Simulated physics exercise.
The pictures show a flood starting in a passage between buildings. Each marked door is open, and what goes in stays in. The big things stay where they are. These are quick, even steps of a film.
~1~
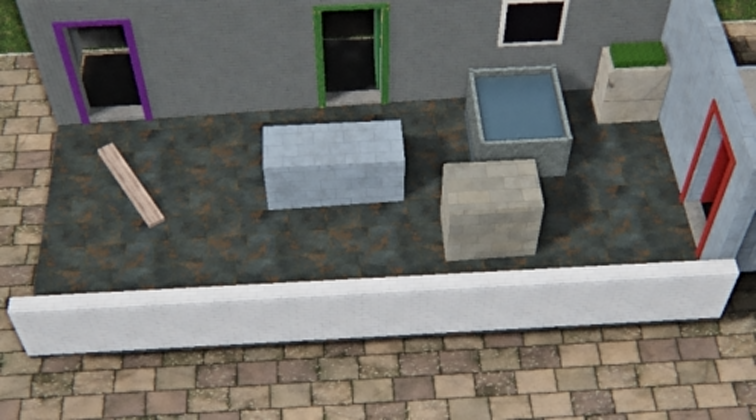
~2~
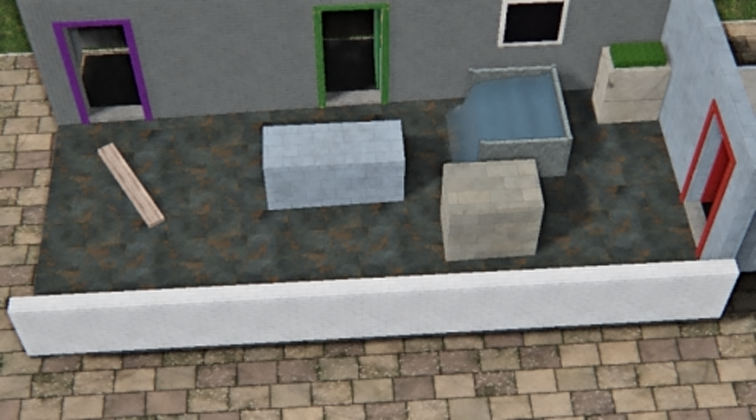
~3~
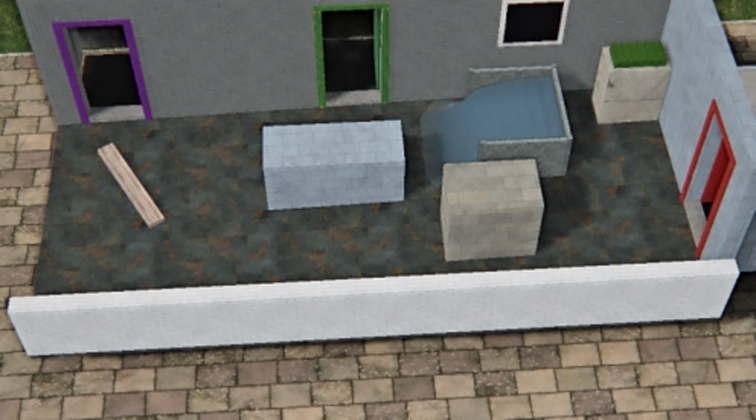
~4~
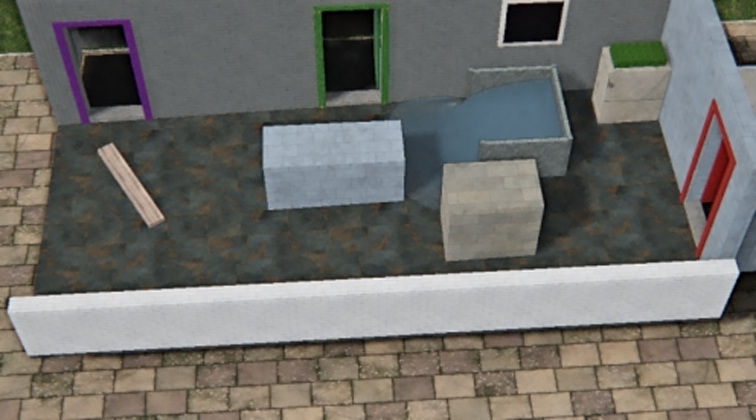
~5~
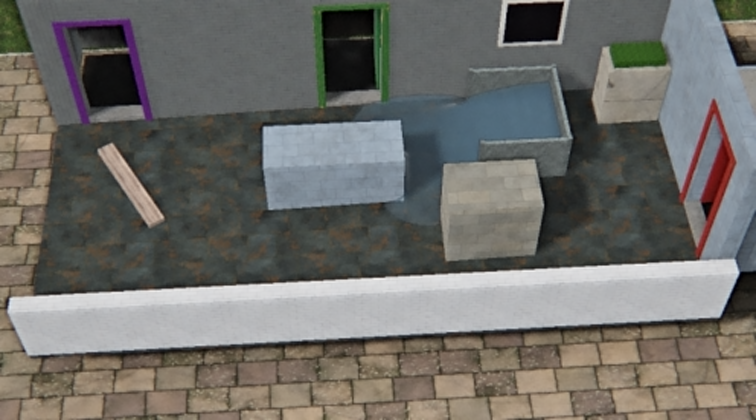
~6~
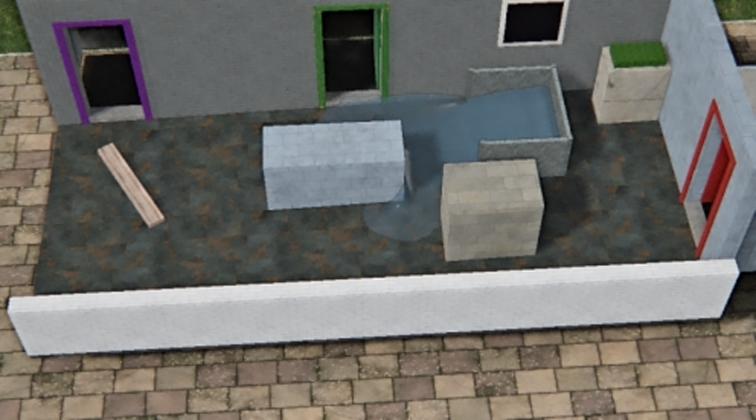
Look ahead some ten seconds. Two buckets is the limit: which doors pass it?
One by one: The green door takes more than that; the purple door stays under that; the red door stays under that.
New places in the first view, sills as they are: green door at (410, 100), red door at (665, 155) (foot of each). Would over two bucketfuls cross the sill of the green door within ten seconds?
My reading: The green one takes more.
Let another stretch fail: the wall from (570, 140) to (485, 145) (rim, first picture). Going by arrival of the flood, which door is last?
It is the purple-painted one.
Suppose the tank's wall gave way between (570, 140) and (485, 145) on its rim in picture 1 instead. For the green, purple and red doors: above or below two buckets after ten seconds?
My reading: The green door is under; the purple door keeps below it; the red door goes over.
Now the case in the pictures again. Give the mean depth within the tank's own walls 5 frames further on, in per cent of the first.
About 28 per cent.
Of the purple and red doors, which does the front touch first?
The purple-painted one.
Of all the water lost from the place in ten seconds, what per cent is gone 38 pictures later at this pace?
About 75 per cent.
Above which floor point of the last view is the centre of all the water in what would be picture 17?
I would point to (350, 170).
A moment on, water covers 30 % of the floor; the green door under two buckets in, the purple door not reached, the red door not reached.
Next, water covers 40 % of the floor; the green door under two buckets in, the purple door wet at the sill, nothing in, the red door not reached.
Then, water covers 60 % of the floor; the green door over two buckets in, the purple door wet at the sill, nothing in, the red door not reached.
Later, water covers 65 % of the floor; the green door over two buckets in, the purple door under two buckets in, the red door not reached.
In the end, water covers 40 % of the floor; the green door over two buckets in, the purple door under two buckets in, the red door not reached.
